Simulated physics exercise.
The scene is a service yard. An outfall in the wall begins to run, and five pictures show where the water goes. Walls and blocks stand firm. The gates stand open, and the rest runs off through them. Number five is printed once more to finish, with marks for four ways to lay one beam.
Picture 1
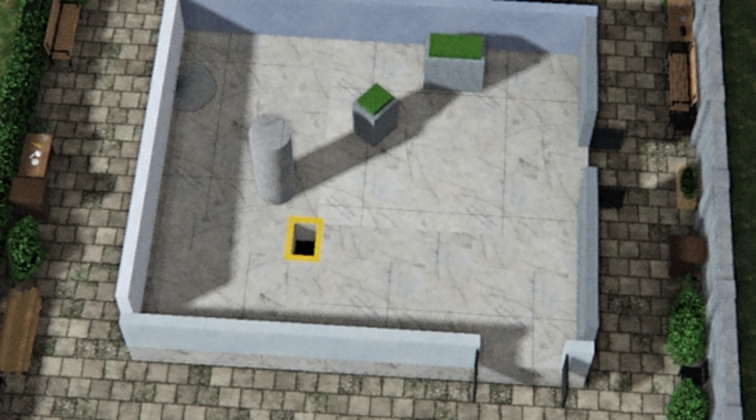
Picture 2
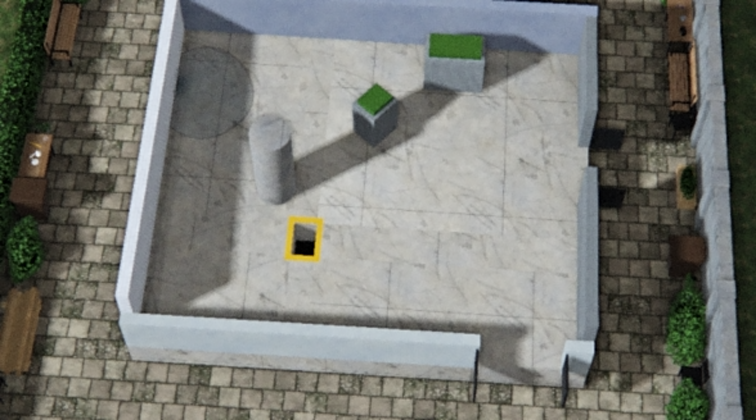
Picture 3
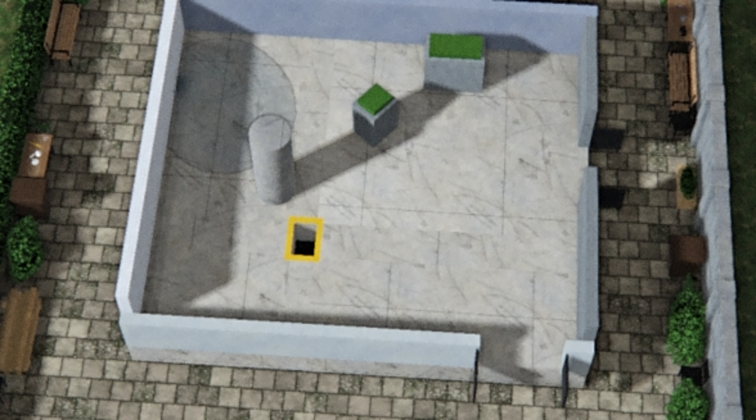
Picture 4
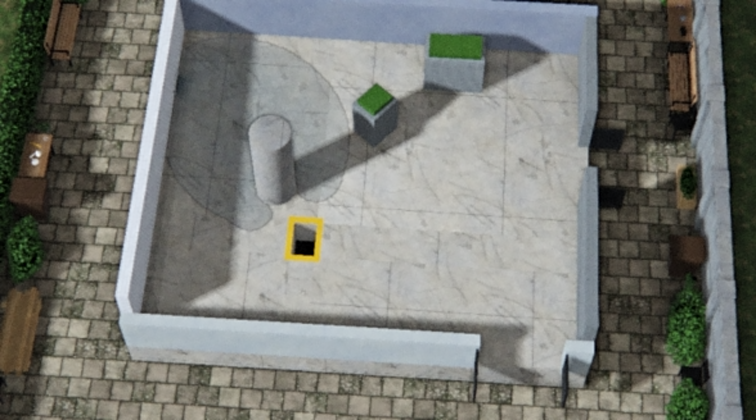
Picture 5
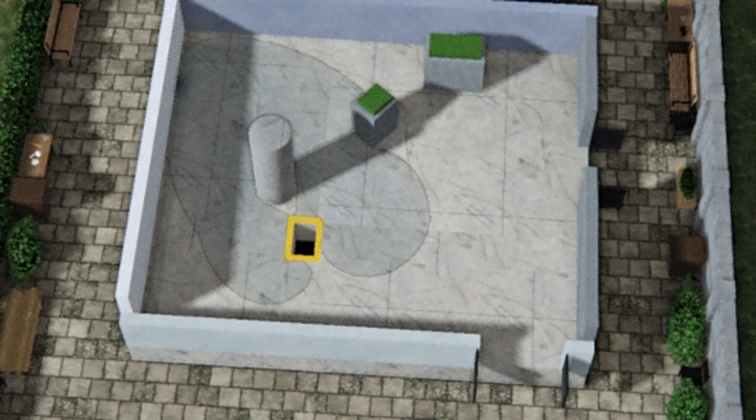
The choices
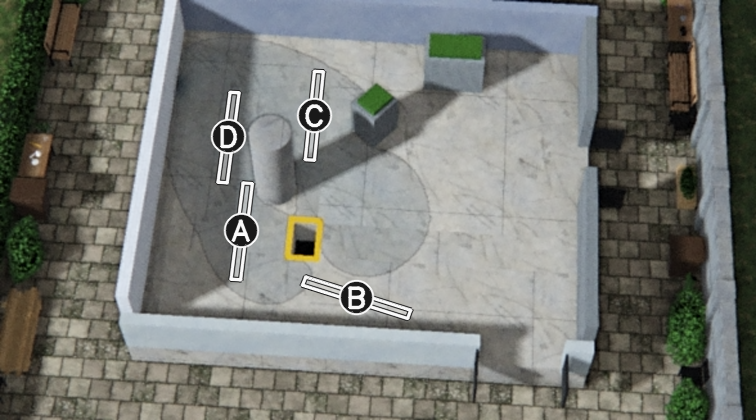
Water spreads from the upper left across the walled yard, around a pillar, reaching a yellow-edged pit.
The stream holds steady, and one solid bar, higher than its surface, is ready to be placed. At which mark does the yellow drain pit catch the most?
It is C.
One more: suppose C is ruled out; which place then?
B.
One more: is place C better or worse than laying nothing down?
Place C is better.
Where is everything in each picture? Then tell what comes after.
Outfall at (176, 82); yellow drain pit at (304, 239); open gate at (520, 355); open gate at (578, 175); water covers 1 % of the ground and shows as far out as (195, 109); yellow drain pit still dry.
Water covers 5 % of the ground and shows as far out as (249, 92); yellow drain pit still dry.
Water covers 11 % of the ground and shows as far out as (245, 166); yellow drain pit still dry.
Water covers 20 % of the ground and shows as far out as (323, 196); yellow drain pit still dry.
Water covers 34 % of the ground and shows as far out as (400, 261); yellow drain pit taking water.
On the marked copy, A from (235, 279) to (247, 183); B from (304, 281) to (409, 314); C from (309, 159) to (318, 71); D from (222, 182) to (234, 92).
Choosing A, about 5 % of the stream runs into the yellow drain pit, about 93 % out by the gates.
Choosing B, about 9 % of the stream runs into the yellow drain pit, about 89 % out by the gates.
Choosing C, about 14 % of the stream runs into the yellow drain pit, about 83 % out by the gates.
Choosing D, about 5 % of the stream runs into the yellow drain pit, about 94 % out by the gates.
